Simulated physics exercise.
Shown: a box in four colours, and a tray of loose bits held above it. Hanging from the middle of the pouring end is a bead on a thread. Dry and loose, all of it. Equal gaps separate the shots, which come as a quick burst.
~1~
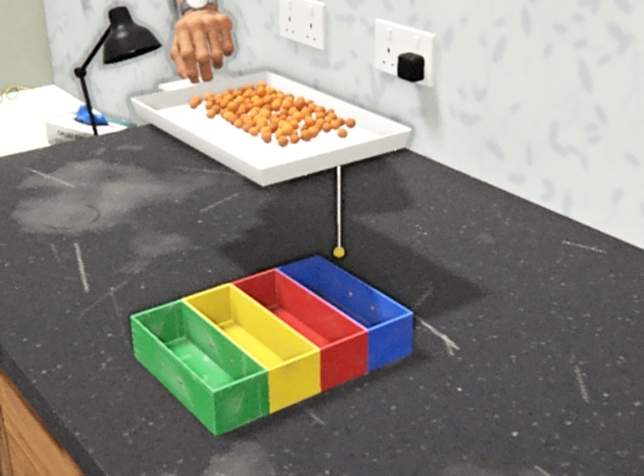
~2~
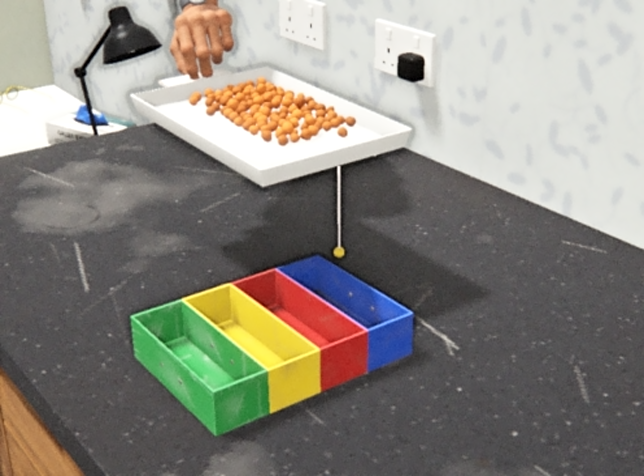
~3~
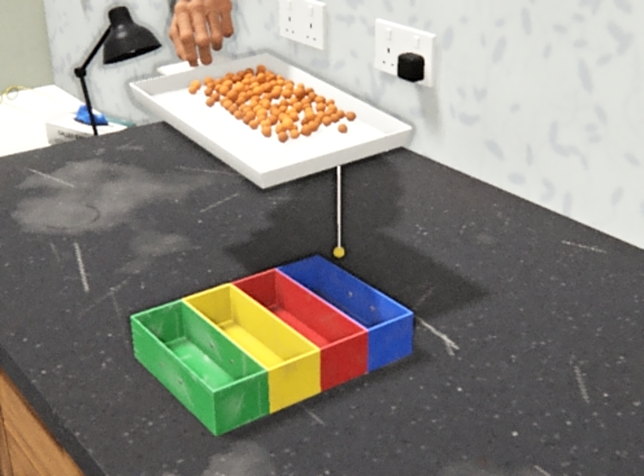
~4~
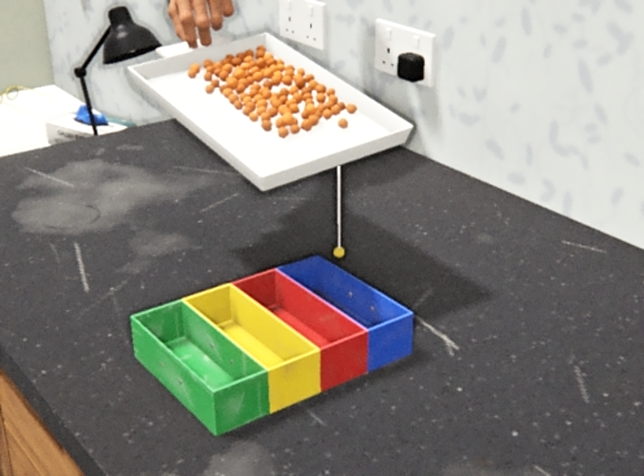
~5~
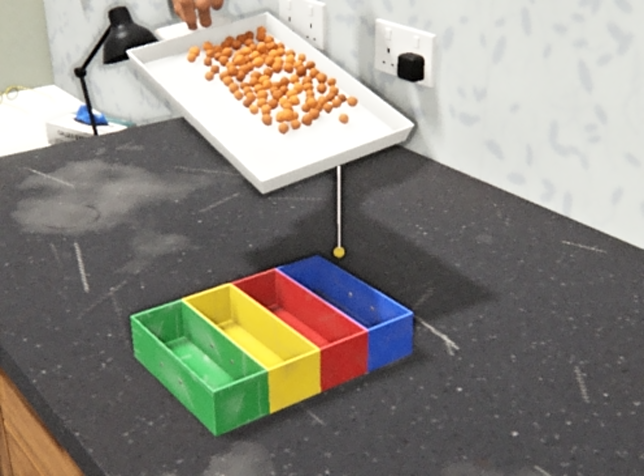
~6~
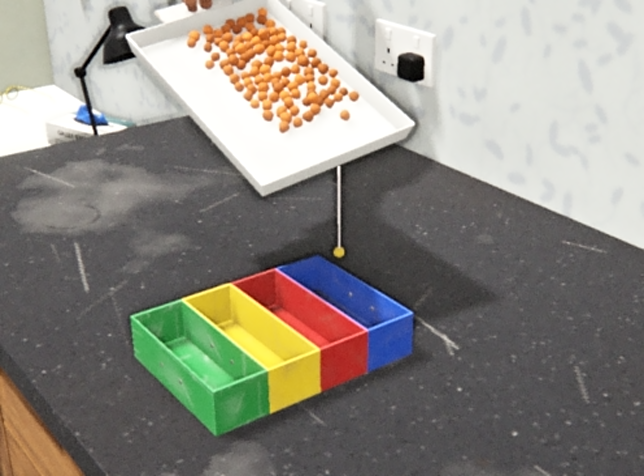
A hand at the far end of a white tray of round orange-brown bits raised that end steadily, tilting the tray toward its near left corner, above a box with green, yellow, red and blue sections.
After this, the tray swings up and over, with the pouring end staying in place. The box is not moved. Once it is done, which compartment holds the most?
The red compartment holds the most.
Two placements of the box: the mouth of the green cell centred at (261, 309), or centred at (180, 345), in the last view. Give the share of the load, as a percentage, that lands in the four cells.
100 per cent, then 80 per cent.
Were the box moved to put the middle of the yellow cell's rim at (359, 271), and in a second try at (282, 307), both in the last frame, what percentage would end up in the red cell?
In turn 0 and 30 in a hundred.
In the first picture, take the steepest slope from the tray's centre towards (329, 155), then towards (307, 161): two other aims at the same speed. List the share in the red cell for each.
The first try gives close to 10 percent; the next gives 30 percent.
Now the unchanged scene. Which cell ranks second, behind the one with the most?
Ranked second: Blue.
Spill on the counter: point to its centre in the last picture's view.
Roughly at (441, 333).
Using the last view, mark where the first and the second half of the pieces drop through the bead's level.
About (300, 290) to begin with, then about (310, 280).
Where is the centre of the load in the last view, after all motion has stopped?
(313, 340).
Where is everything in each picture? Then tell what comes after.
In the first frame, corners of the pouring end at (262, 166) and (405, 129), level; middle of the load at (268, 110), coated peanuts; bead on its thread at (339, 252); green cell at (241, 398); yellow cell at (294, 377); red cell at (343, 357); blue cell at (390, 338).
In the second frame, corners of the pouring end at (262, 167) and (405, 128), level; middle of the load at (268, 107).
In the third frame, corners of the pouring end at (263, 169) and (405, 127), tipped barely, lowest at the left corner; middle of the load at (268, 99).
In the fourth frame, corners of the pouring end at (263, 173) and (406, 125), tipped a little, lowest at the left corner; middle of the load at (268, 86).
In the fifth frame, corners of the pouring end at (264, 177) and (407, 124), tipped clearly, lowest at the left corner; middle of the load at (268, 73).
In the sixth frame, corners of the pouring end at (264, 180) and (408, 123), tipped clearly, lowest at the left corner; middle of the load at (269, 62); green cell at (241, 398); yellow cell at (294, 377); red cell at (343, 357); blue cell at (390, 338).
Soon, tray tipped steeply; most on the tray; a stray few in the yellow cell; a stray few in the red cell; a stray few in the blue cell; about a quarter falling or outside the box.
A while on, tray tipped past a quarter turn; about half on the tray; about a quarter in the red cell; a small part in the yellow cell; a small part in the blue cell; a small part falling or outside the box.
Towards the end, tray tipped past a quarter turn; about half in the red cell; about a quarter in the blue cell; about a quarter in the yellow cell; a small part falling or outside the box.
Finally, tray tipped past a quarter turn; about half in the red cell; about a quarter in the blue cell; about a quarter in the yellow cell; none in the green cell; a small part outside the box.
